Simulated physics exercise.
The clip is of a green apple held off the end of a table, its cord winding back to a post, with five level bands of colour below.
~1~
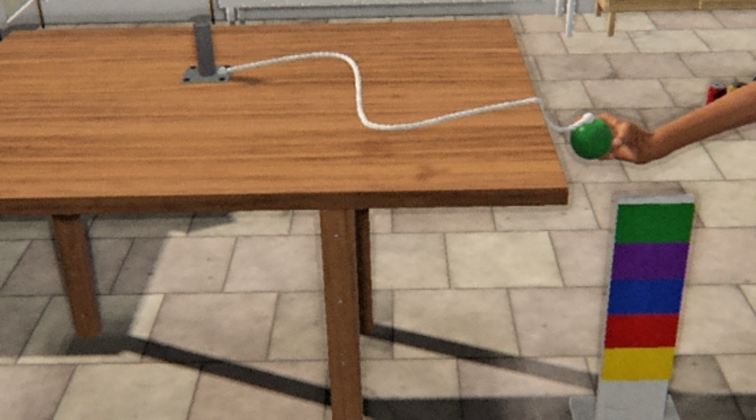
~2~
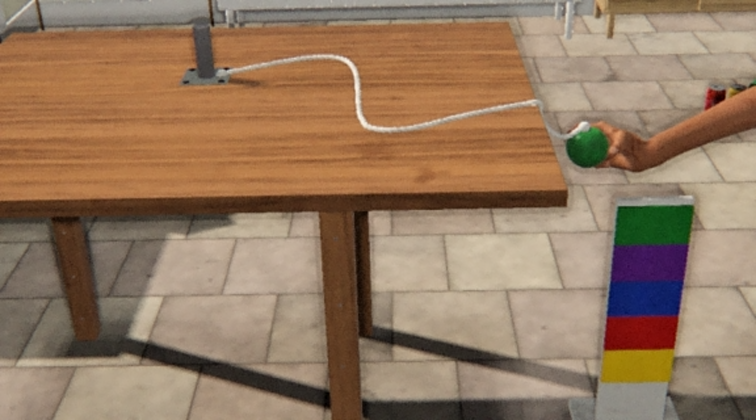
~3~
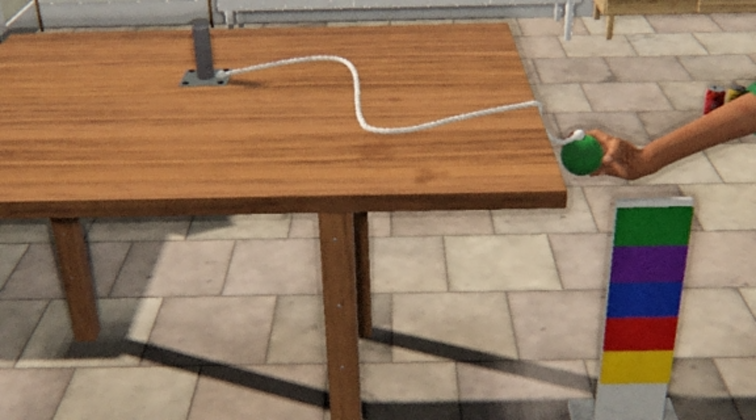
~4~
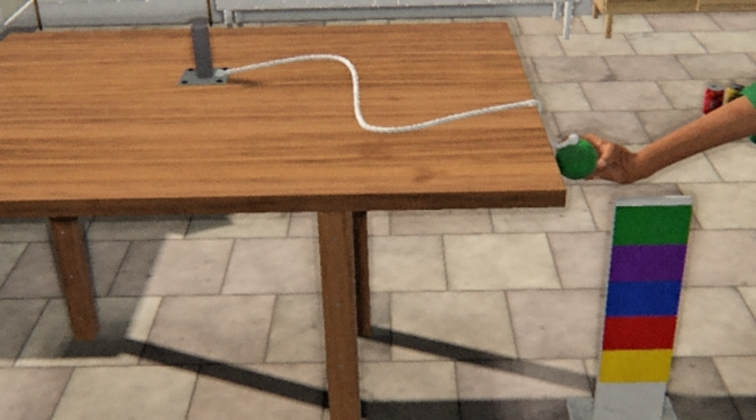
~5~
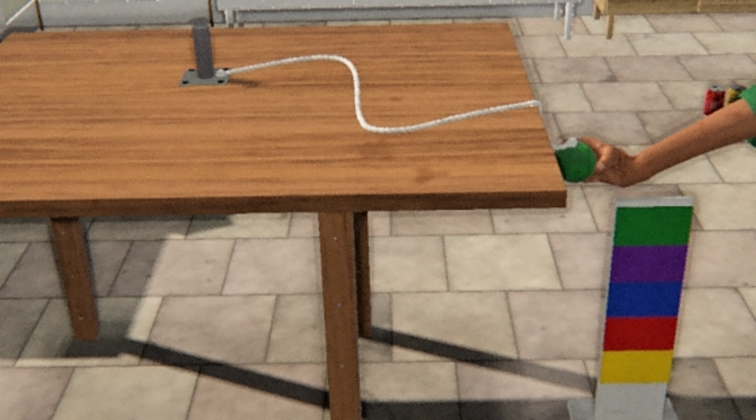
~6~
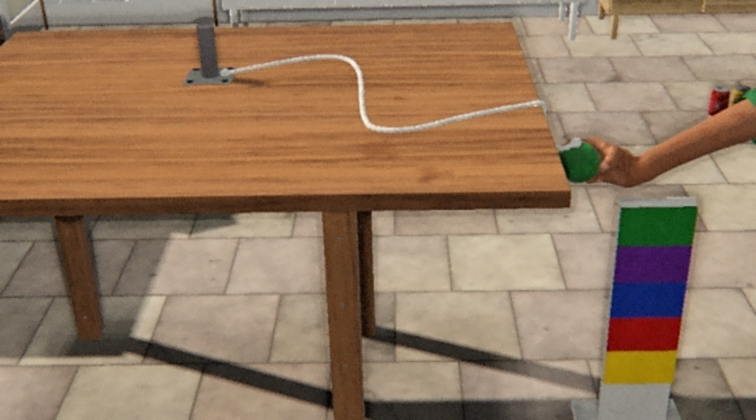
A hand lowers a green apple slightly beside the table's edge, above five coloured bands.
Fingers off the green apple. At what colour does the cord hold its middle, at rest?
Its centre hangs level with the red band.
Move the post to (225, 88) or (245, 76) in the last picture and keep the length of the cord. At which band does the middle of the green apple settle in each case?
One after the other, yellow; yellow.
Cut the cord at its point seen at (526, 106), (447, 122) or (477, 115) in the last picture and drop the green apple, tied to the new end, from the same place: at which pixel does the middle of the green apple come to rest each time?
The places are (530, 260), (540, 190) and (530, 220).
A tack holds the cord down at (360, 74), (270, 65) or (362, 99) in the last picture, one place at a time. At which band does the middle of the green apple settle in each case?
Taking them in turn: Blue; red; purple.
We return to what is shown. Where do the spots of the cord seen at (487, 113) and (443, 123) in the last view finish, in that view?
At (525, 196), then (528, 155).
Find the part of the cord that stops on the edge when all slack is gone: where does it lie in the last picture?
It lies at about (367, 123).
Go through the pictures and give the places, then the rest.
Green apple (592, 139); green (655, 225); purple (651, 262); blue (646, 298); red (642, 332); yellow (638, 365), in the first frame.
Green apple (588, 147); cord through (266, 66) (350, 63) (359, 98) (399, 130) (497, 109), in the second frame.
Green apple (582, 155), in the third frame.
Green apple (577, 160); cord through (264, 66) (348, 63) (357, 99) (397, 130) (495, 109), in the fourth frame.
Green apple (575, 162), in the fifth frame.
Green apple (579, 162); cord through (269, 65) (353, 63) (362, 99) (402, 130) (500, 110), in the sixth frame.
Soon after, apple near (494, 309); level with red.
Then, apple near (538, 308); level with red.
At rest, apple near (516, 309); level with red. Its middle rests at the red band.
